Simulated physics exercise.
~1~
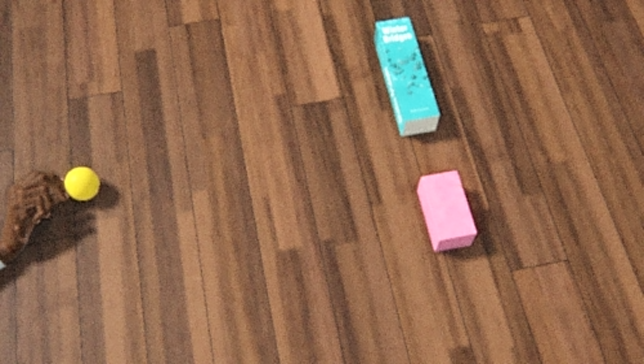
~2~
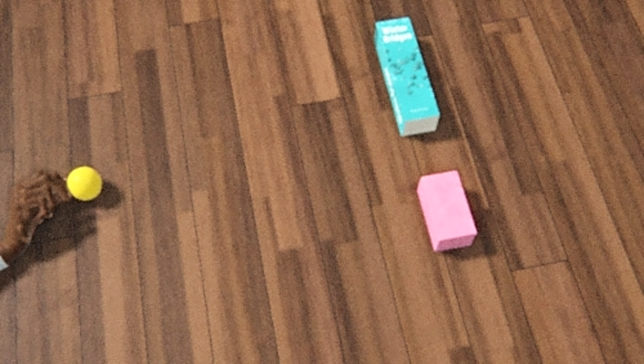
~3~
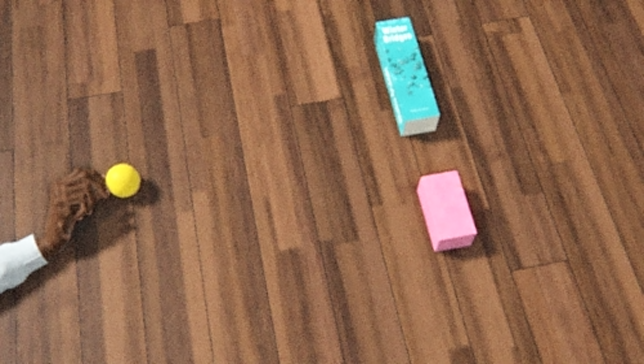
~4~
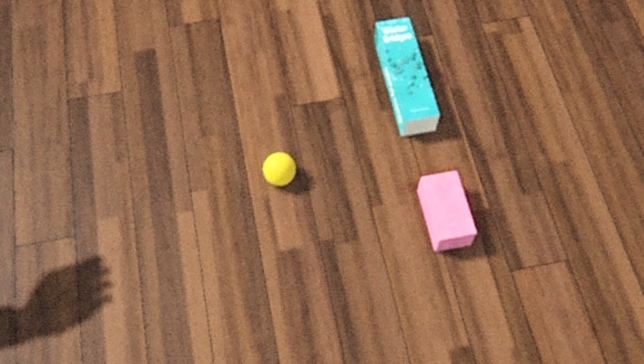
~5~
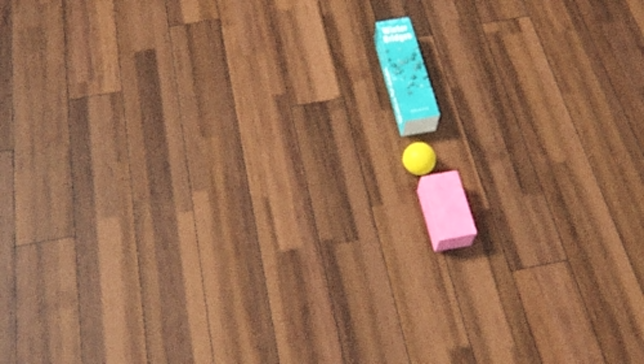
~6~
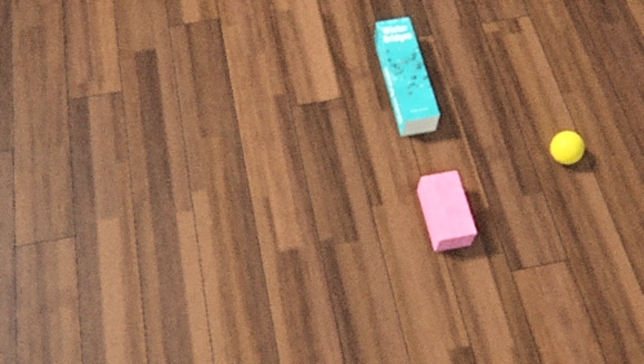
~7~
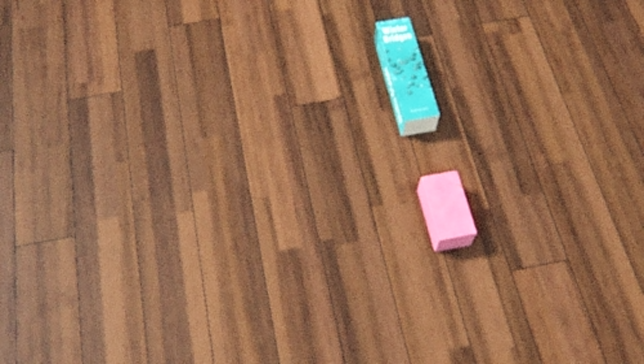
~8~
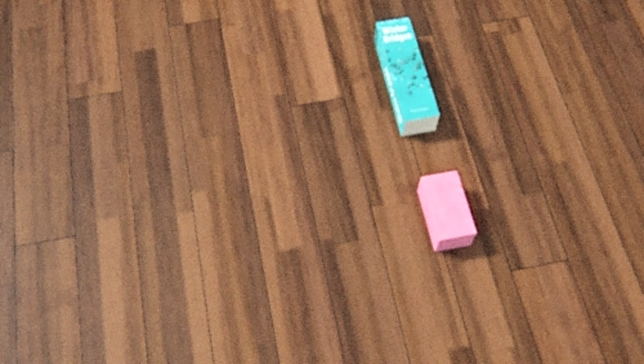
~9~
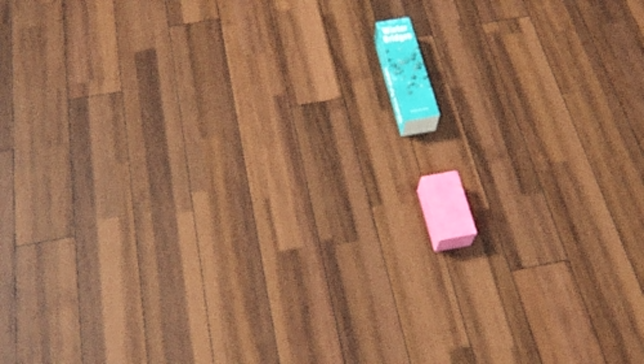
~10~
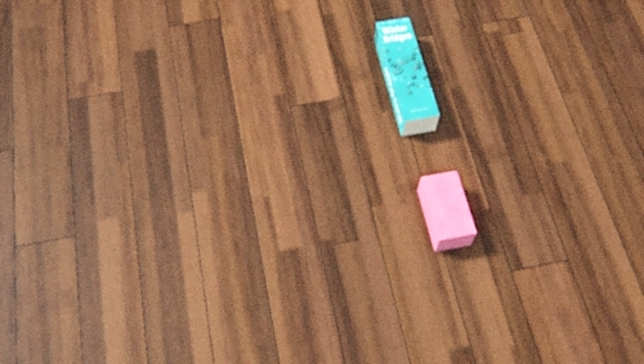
A yellow ball, pushed by a brown-gloved hand from the left, rolled right across a wooden floor, passed through the narrow gap between a turquoise box and a pink block, and kept going out of view, leaving both standing undisturbed.
